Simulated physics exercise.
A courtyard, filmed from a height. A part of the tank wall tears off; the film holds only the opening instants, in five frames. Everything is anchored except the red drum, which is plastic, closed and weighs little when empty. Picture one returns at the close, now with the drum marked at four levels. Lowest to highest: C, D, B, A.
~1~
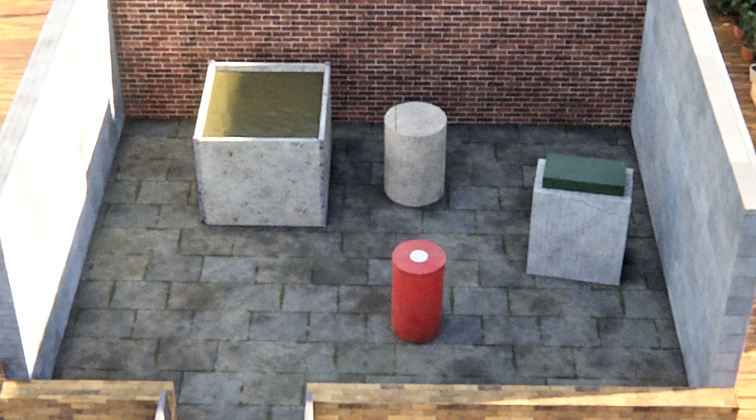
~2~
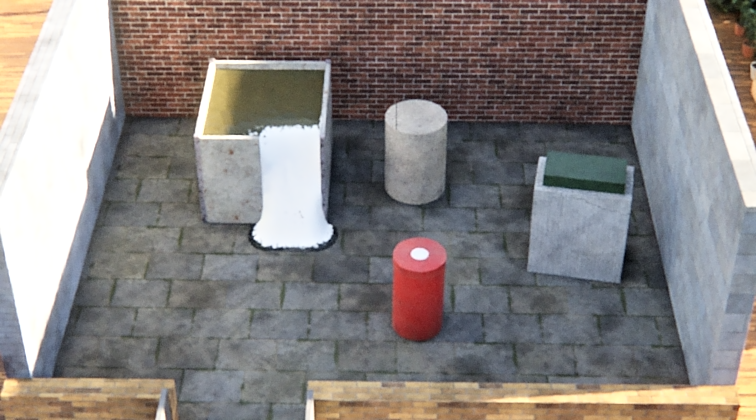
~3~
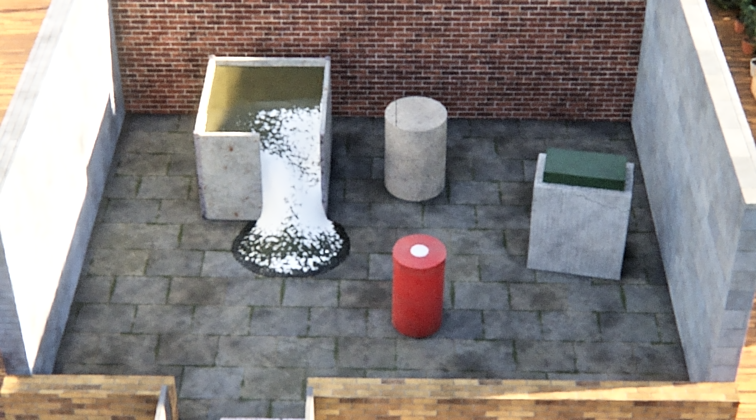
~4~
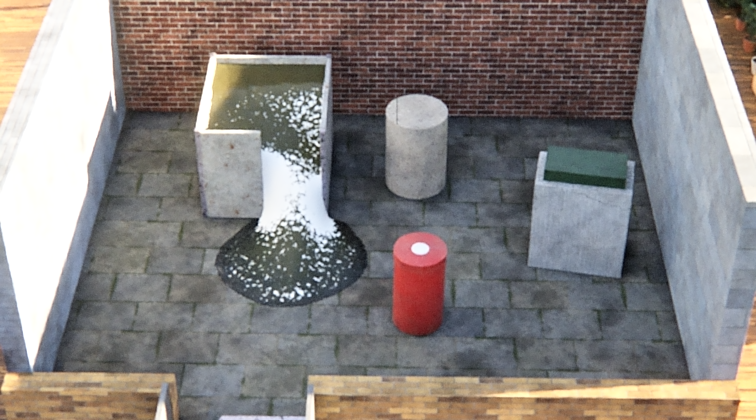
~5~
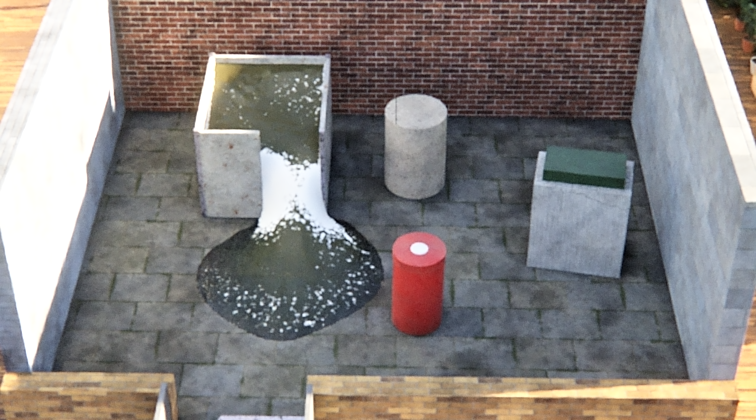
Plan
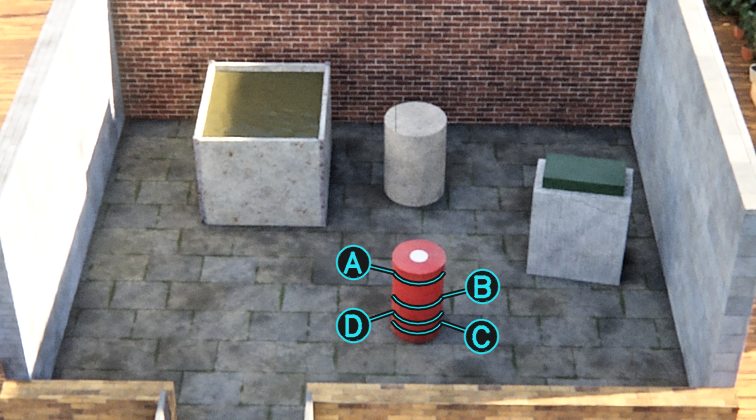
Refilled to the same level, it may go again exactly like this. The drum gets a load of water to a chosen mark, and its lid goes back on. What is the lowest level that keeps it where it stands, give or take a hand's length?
Line B.
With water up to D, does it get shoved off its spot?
Yes, that goes wrong.
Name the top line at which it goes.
Line D.
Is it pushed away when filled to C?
Yes.
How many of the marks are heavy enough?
Two of them.
In cyan, A at (418, 284); B at (418, 307); C at (417, 333); D at (417, 323); from the bottom up C, D, B, A.
For line A, it does not move.
For line B, it does not move.
For line C, it is pushed about 4 times its own width away.
For line D, it is pushed about its own width away.
